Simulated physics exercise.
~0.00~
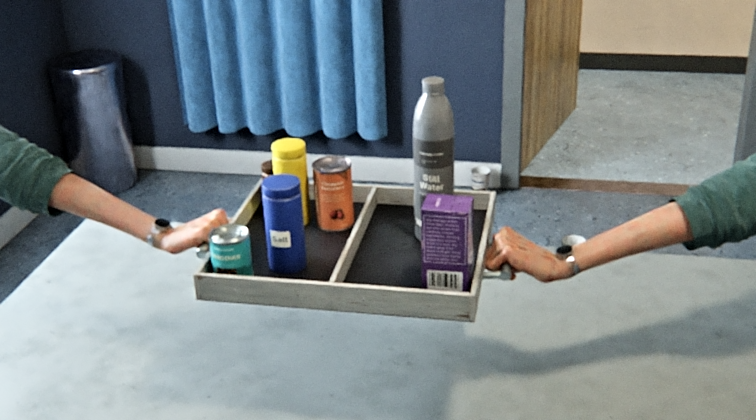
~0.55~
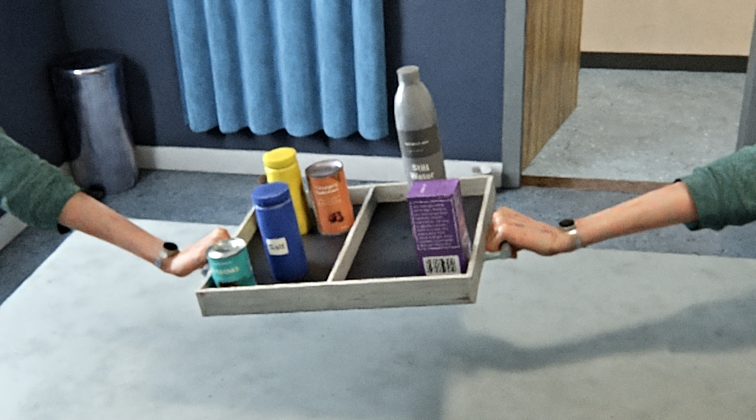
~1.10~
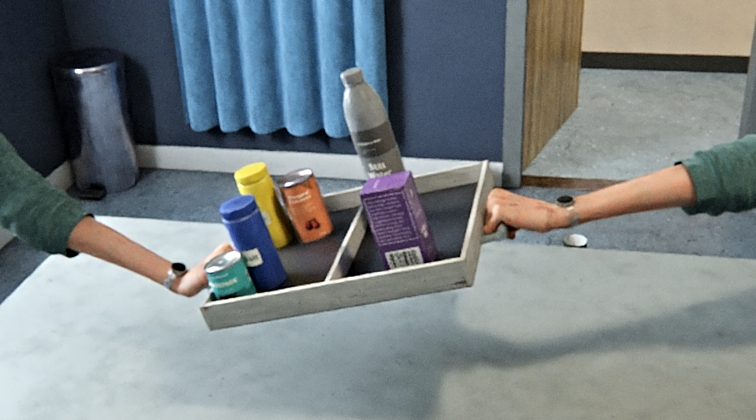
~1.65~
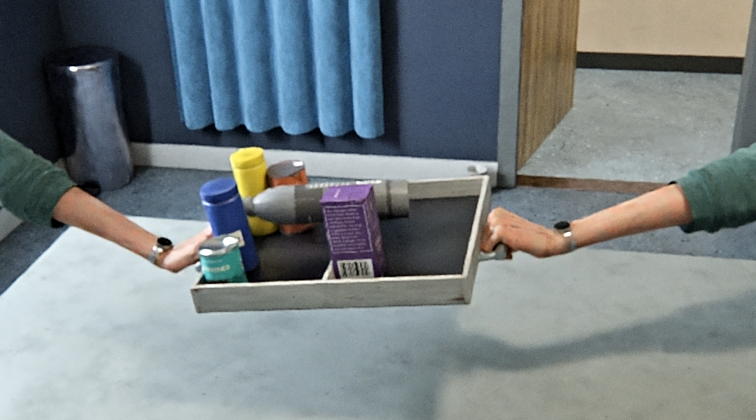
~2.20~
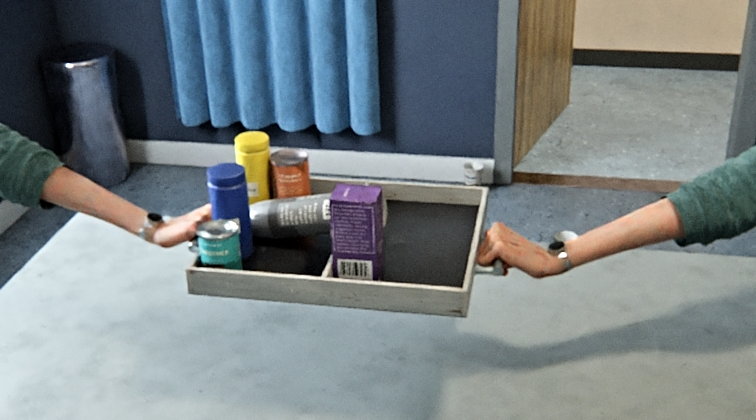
At first, two hands hold a wooden tray level over a table, carrying a blue jar, a yellow jar, an orange tin, a turquoise tin, a purple carton and a tall grey bottle. The left side dips, and the things on board begin to lean. As the tilt steepens, the bottle, the carton, the two jars and the orange tin shift left. The grey bottle then topples onto its side behind the carton as the hands start to bring the tray back. Finally the tray is level again, with the bottle lying down and the jars, tins and carton still upright.
